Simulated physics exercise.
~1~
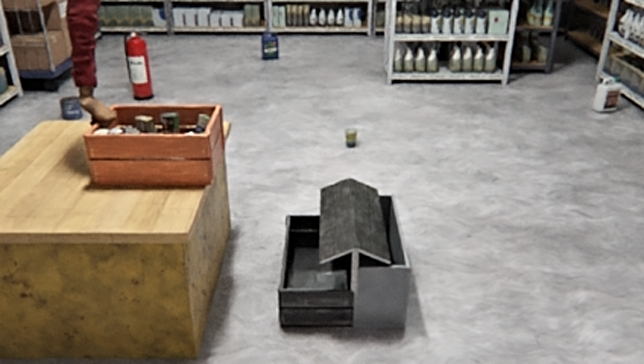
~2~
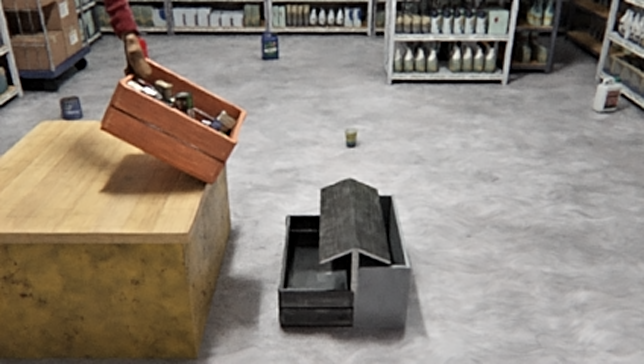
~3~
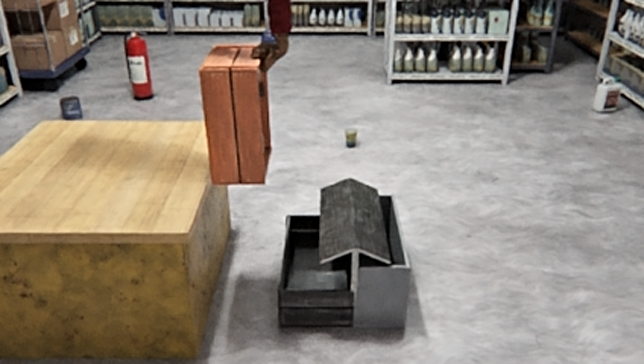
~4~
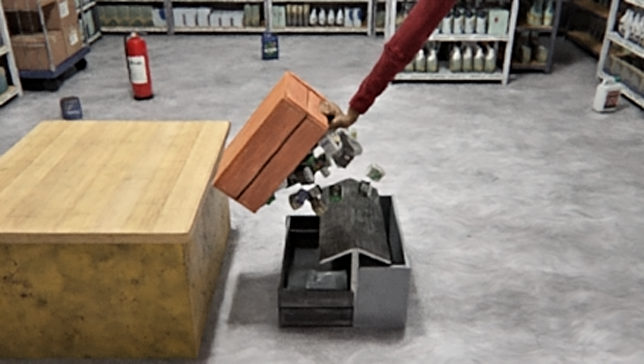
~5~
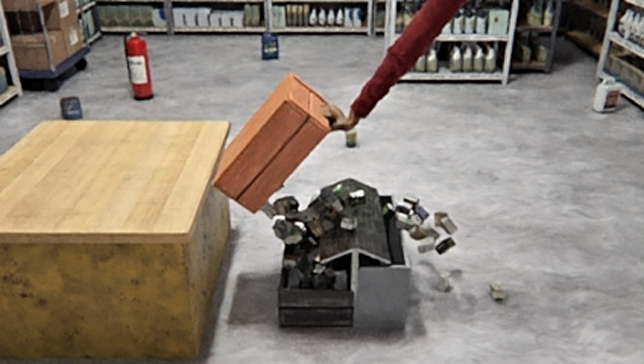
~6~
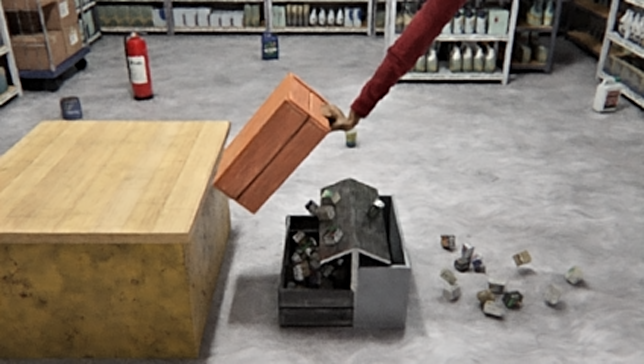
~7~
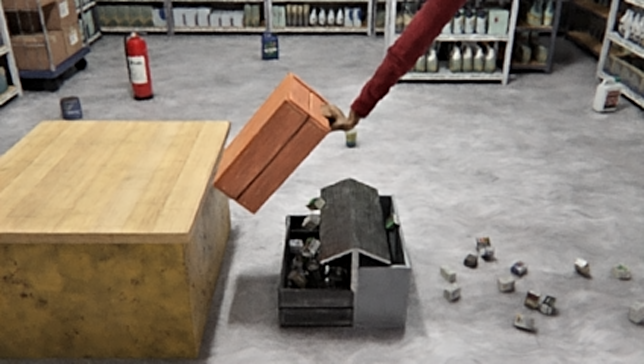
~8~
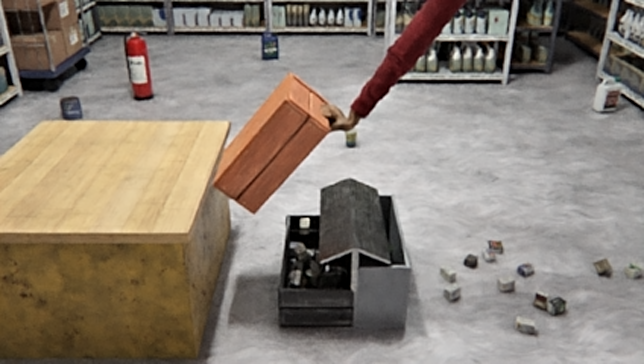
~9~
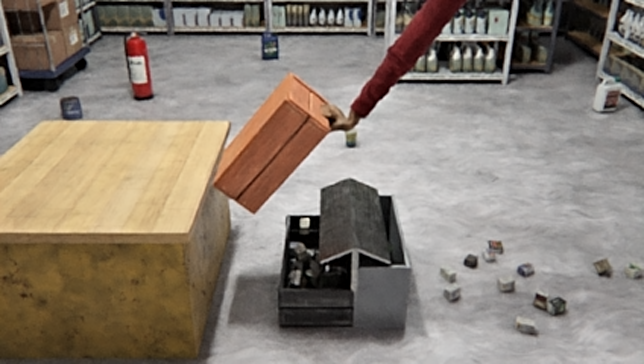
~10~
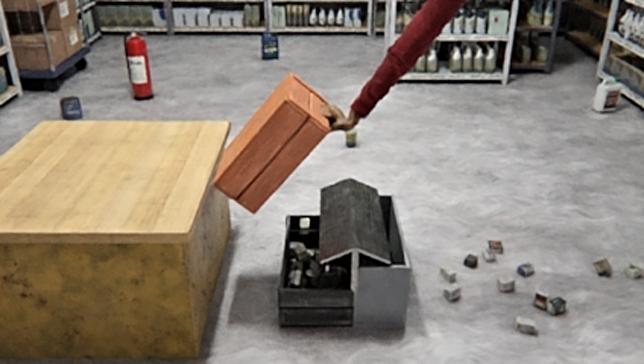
An orange crate tips over, spilling small cartons mostly into a black tote, others scattering right.
